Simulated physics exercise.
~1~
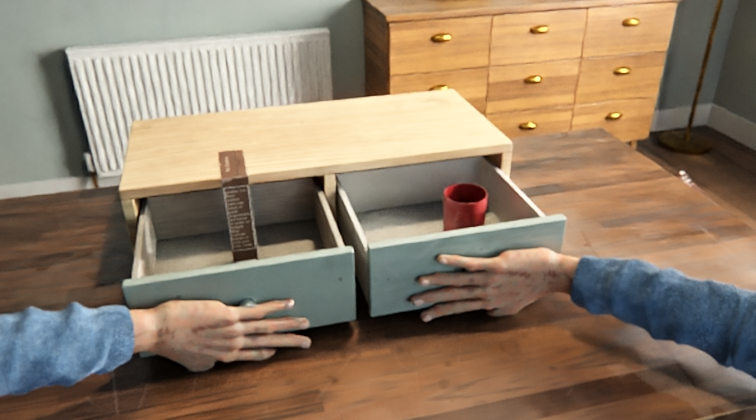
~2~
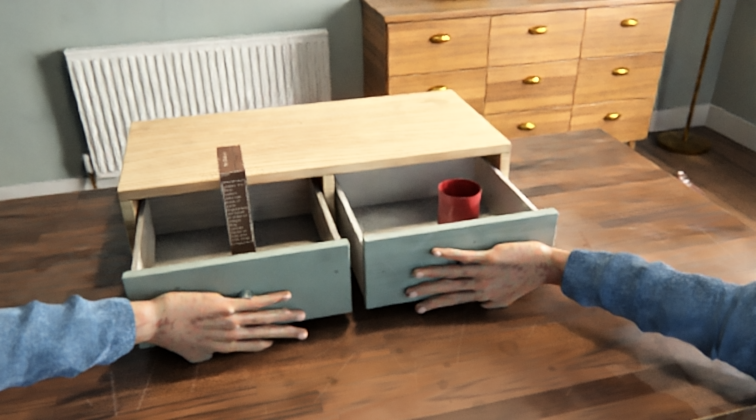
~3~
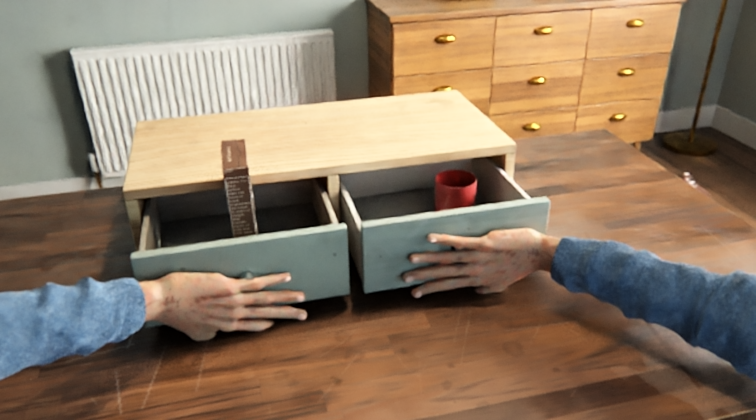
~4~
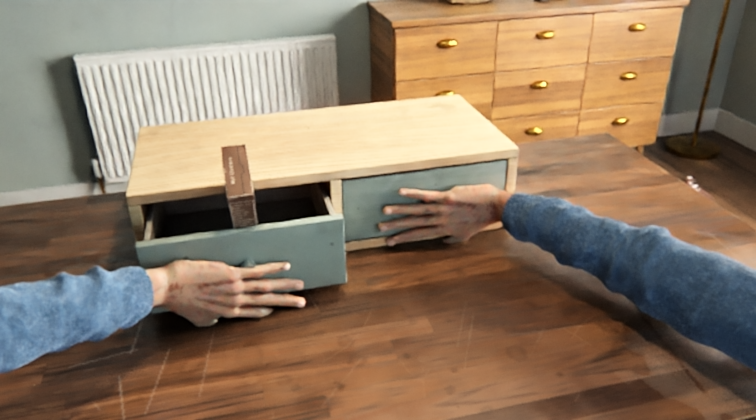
On a wooden surface in a room with a radiator and a chest behind, two hands slowly push in a pair of open drawers, the left holding an upright brown packet and the right a red beaker; the right drawer shuts flush, while the left stays ajar, its packet leaning.
